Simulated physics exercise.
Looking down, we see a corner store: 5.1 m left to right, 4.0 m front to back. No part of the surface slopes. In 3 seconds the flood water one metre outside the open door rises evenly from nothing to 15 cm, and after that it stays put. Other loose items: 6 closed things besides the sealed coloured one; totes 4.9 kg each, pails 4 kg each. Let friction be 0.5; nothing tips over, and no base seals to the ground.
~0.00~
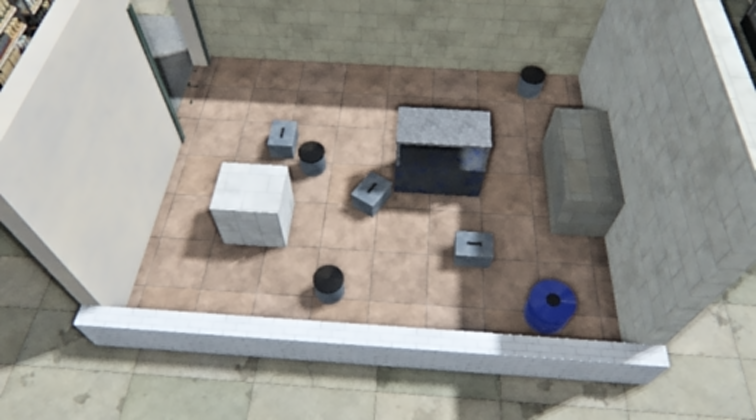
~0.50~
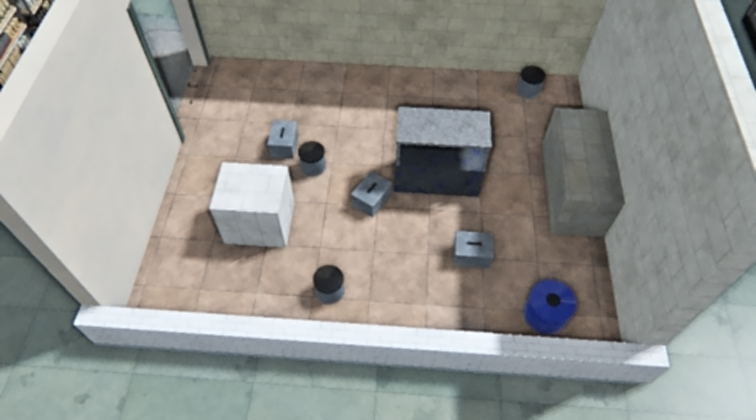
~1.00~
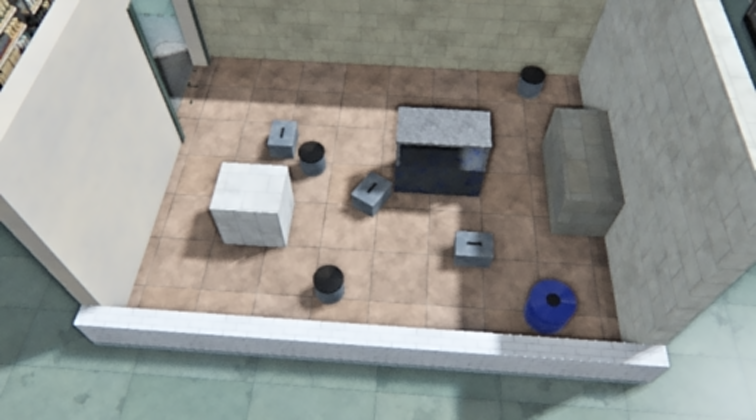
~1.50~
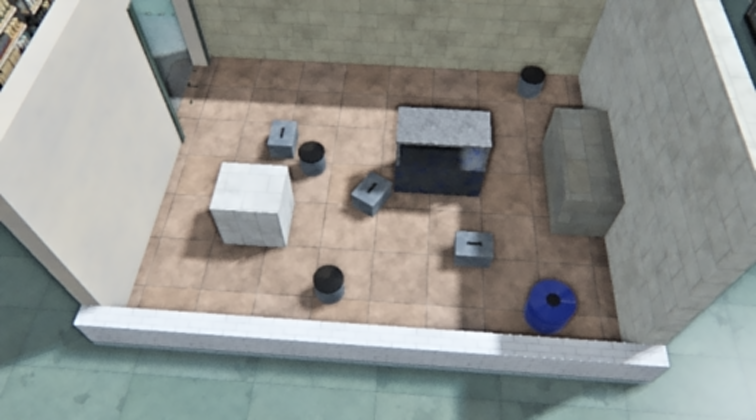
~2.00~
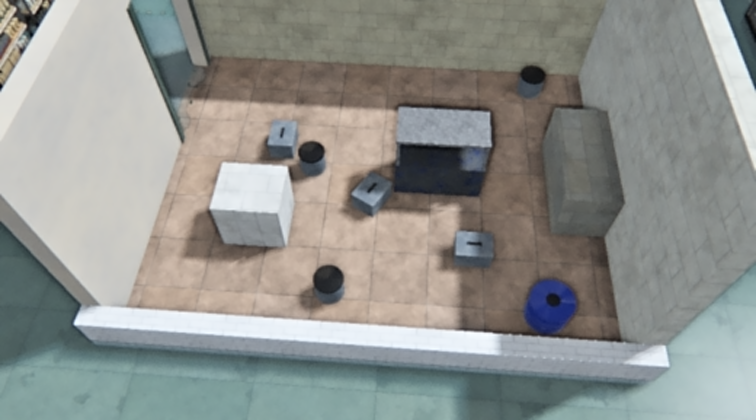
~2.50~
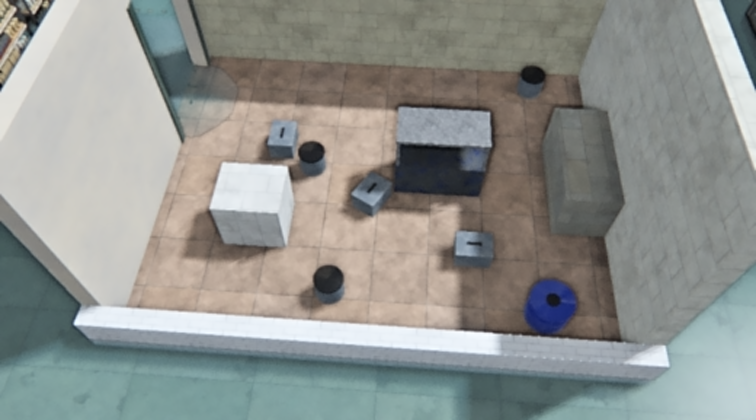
A faint, clear sheet of water spreads a short way across the tiled floor from the opening at the upper left of a small walled store, seen from high above. A white block stands left, a dark counter with a pale top near the centre, a grey block right, and a blue tub lower right, among grey boxes and black-topped pails. The objects and the camera stay still.
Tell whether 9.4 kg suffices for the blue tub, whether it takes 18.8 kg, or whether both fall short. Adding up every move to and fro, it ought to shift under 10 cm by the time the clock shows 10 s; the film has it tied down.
9.4 kg suffices.
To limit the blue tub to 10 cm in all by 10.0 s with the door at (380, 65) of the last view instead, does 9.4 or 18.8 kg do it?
Then the lighter mass works.
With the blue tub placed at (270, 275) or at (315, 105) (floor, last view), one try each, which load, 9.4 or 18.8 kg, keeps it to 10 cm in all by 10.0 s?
In turn: The lighter mass suffices; only the heavier mass works.
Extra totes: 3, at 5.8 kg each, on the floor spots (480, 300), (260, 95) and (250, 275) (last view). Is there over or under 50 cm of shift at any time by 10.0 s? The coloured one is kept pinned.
In the order given, within the mark, then beyond the mark, and last within the mark.
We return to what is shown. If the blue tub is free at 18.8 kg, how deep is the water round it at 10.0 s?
Something like 2 centimetres.
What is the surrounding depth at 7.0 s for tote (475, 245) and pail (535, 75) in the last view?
About 0 and 6 cm.
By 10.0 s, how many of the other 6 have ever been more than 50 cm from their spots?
I make that 4.
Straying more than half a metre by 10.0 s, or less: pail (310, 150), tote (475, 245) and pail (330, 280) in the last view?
First above the mark, second below the mark, third below the mark.
After 3.5 s the blue tub would be 0 cm from its start with 9.4 kg and 0 cm from its start with 18.8 kg; 0 cm of water round it then.
After 4.5 s the blue tub would be 0 cm from its start with 9.4 kg and 0 cm from its start with 18.8 kg; 0 cm of water round it then.
After 7.0 s the blue tub would be 0 cm from its start with 9.4 kg and 0 cm from its start with 18.8 kg; 0 cm of water round it then.
After 10.0 s the blue tub would be 0 cm from its start with 9.4 kg and 0 cm from its start with 18.8 kg; 2 cm of water round it then.
